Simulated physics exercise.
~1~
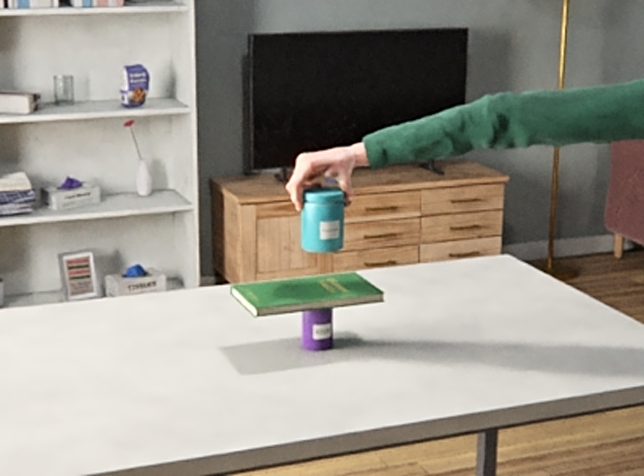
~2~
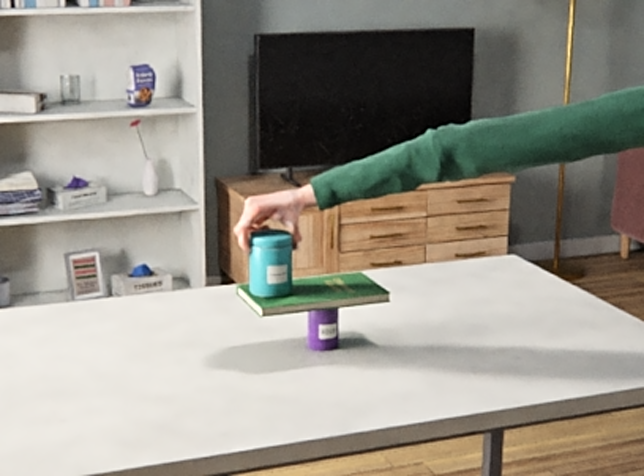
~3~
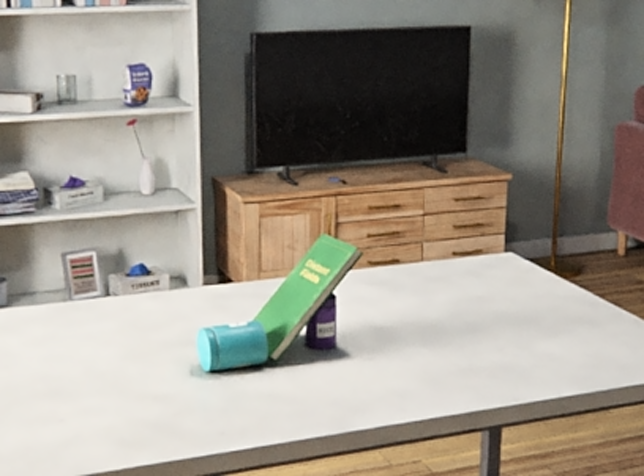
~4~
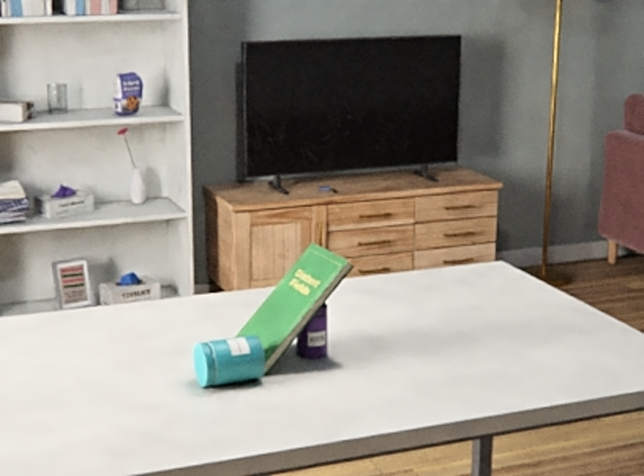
On a white table in a living room, a hand lowers a turquoise jar onto the left end of a green book balanced on a purple jar; once released, the book tips left and the turquoise jar ends on its side, with the book leaning against the upright purple jar.
